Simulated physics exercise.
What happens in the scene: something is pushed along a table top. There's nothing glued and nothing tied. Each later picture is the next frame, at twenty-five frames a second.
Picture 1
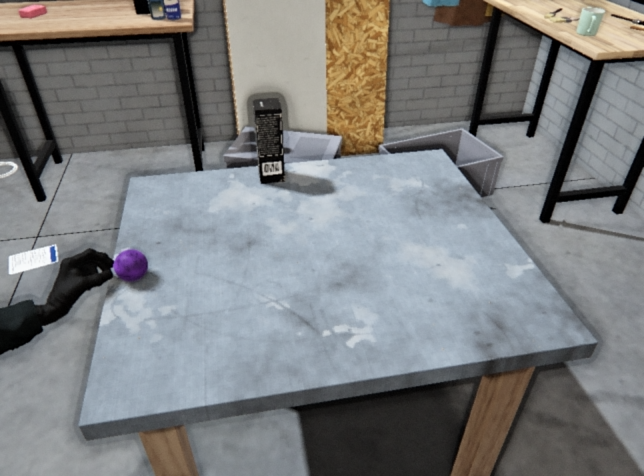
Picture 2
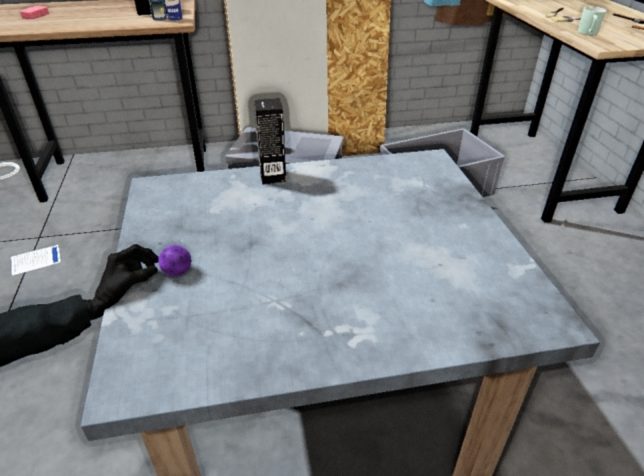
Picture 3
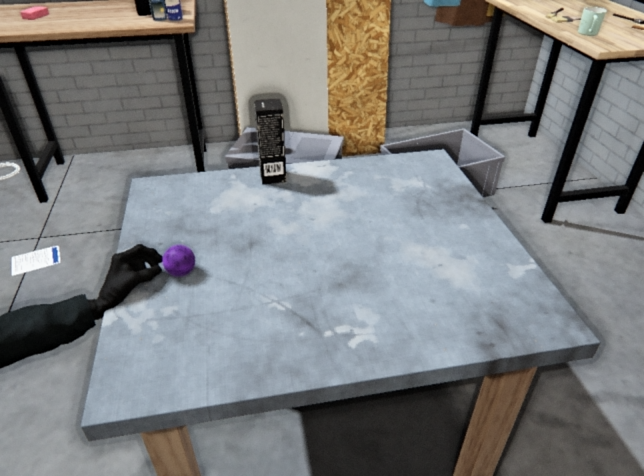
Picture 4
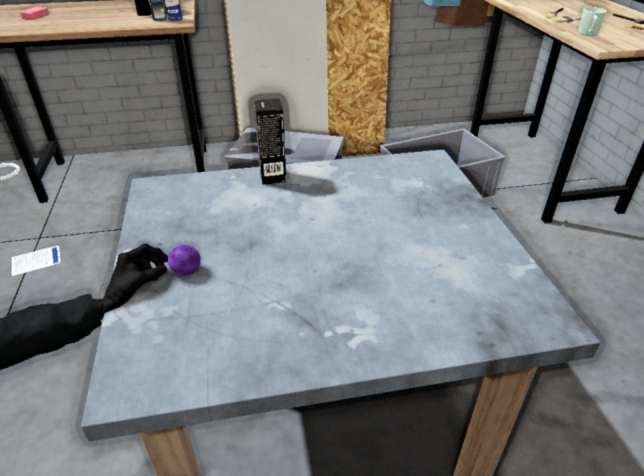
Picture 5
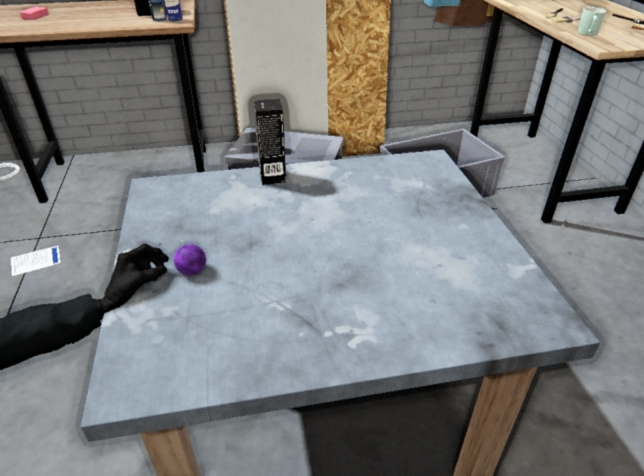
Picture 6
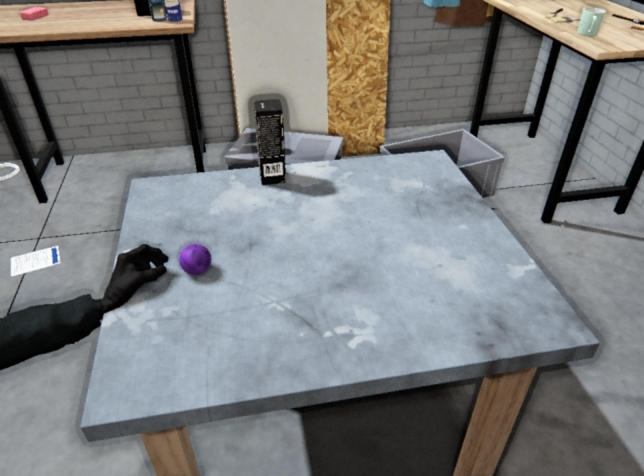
A black-gloved hand reaches in from the left over a grey, stone-like table top in a workshop, seen from above by a still camera. A purple ball sits at its fingertips near the left edge, and a dark upright container with a white label stands at the far edge. The hand pushes the ball rightward, then stays nearly still as the ball rolls slightly farther, opening a small gap.
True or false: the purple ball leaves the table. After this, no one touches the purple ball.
False.
Then, 0.10 s past the last view, purple ball displaced about its own width near (207, 258).
Then, 0.20 s past the last view, purple ball displaced about its own width near (215, 257).
Then, 0.40 s past the last view, purple ball displaced about its own width near (223, 256).
Finally, moved from the start, purple ball. Final places as the last picture's camera would see them, purple ball near (223, 256).
